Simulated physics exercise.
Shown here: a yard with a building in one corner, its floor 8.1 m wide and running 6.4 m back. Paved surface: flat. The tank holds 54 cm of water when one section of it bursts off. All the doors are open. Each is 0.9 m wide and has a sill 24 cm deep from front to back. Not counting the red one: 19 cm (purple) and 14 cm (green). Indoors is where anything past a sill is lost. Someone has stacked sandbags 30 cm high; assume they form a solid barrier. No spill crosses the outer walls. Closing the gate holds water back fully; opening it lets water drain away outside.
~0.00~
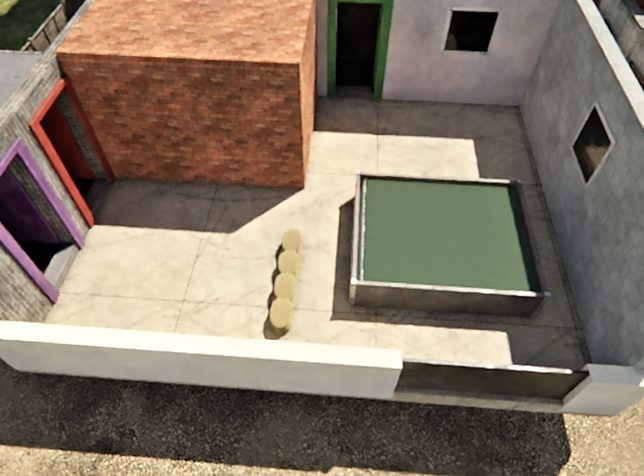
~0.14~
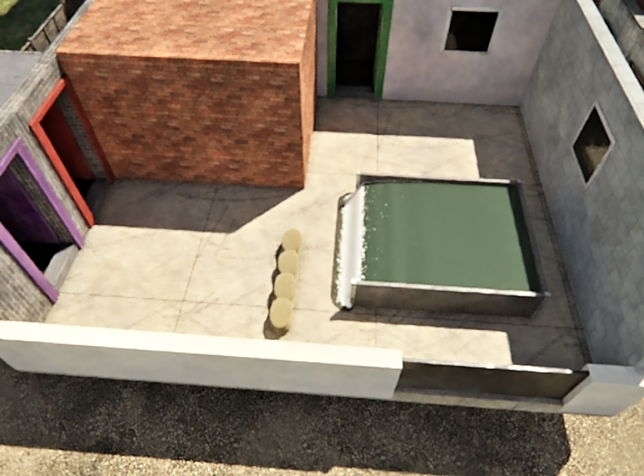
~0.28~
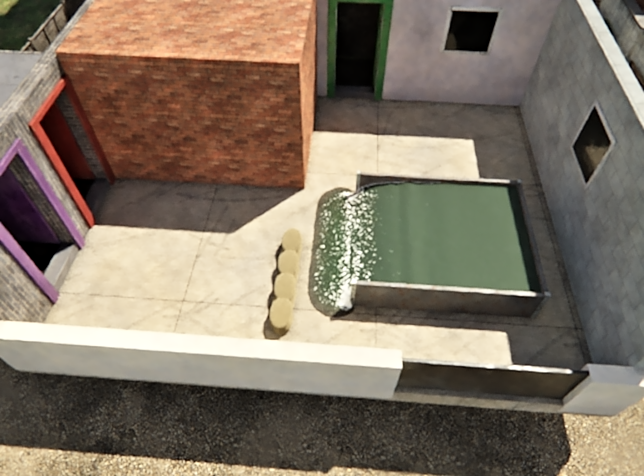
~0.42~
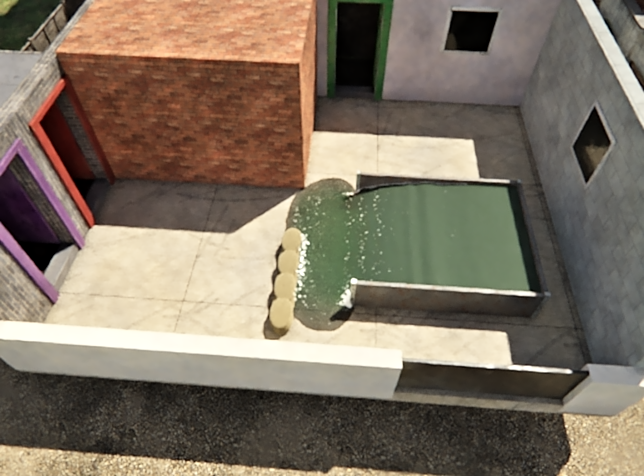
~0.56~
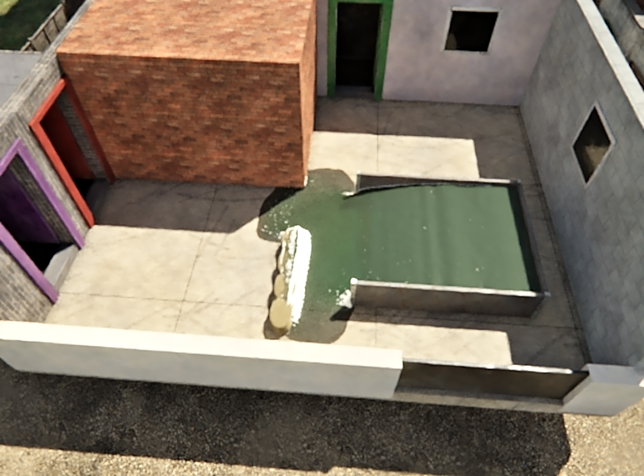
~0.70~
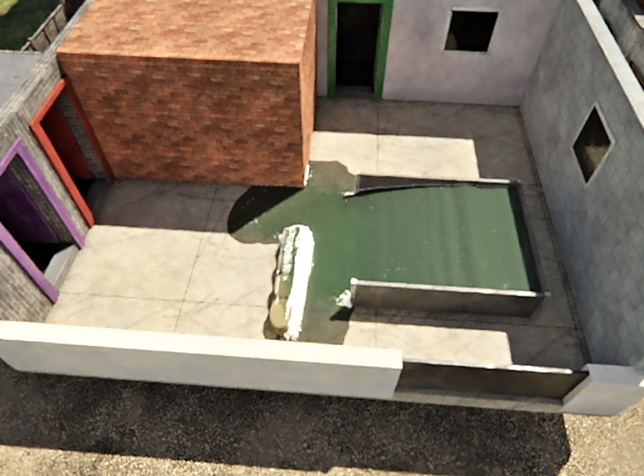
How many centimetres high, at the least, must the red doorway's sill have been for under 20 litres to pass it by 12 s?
About 25 cm.
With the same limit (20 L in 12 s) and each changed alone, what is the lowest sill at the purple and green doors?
About 14.0 cm at purple and 10.0 cm at green.
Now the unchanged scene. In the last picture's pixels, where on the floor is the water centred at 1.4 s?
Roughly (390, 249).
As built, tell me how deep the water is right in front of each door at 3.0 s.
Depths, in cm - purple: 13, green: 9, red: 30.
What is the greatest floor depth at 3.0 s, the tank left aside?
32 cm.
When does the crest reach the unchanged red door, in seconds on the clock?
About 2.8 seconds.
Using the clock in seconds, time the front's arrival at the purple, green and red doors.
Purple 2.4 s; green 2.4 s; red 1.6 s.
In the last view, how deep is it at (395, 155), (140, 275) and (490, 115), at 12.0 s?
Ordered as asked: 4, 9, 6 cm.
After 1.4 s water covers 30 % of the floor, deepest (39 cm) near (304, 264); it has not reached the red door.
After 3.0 s water covers 65 % of the floor, deepest (32 cm) near (303, 368); 30 cm at the red door, 50 litres in over its 17 cm sill.
After 12.0 s water covers 95 % of the floor, deepest (14 cm) near (487, 325); 10 cm at the red door, 109 litres in over its 17 cm sill.
At the red door as built, the water arrived by 1.6 s and peaked near 30 cm at 2.8 s.
Run again over the same 12 s with other heights there, 51 litres in over 21.5 cm, 5 litres over 29 cm. The limit of 20 litres is kept from about 25 cm up.
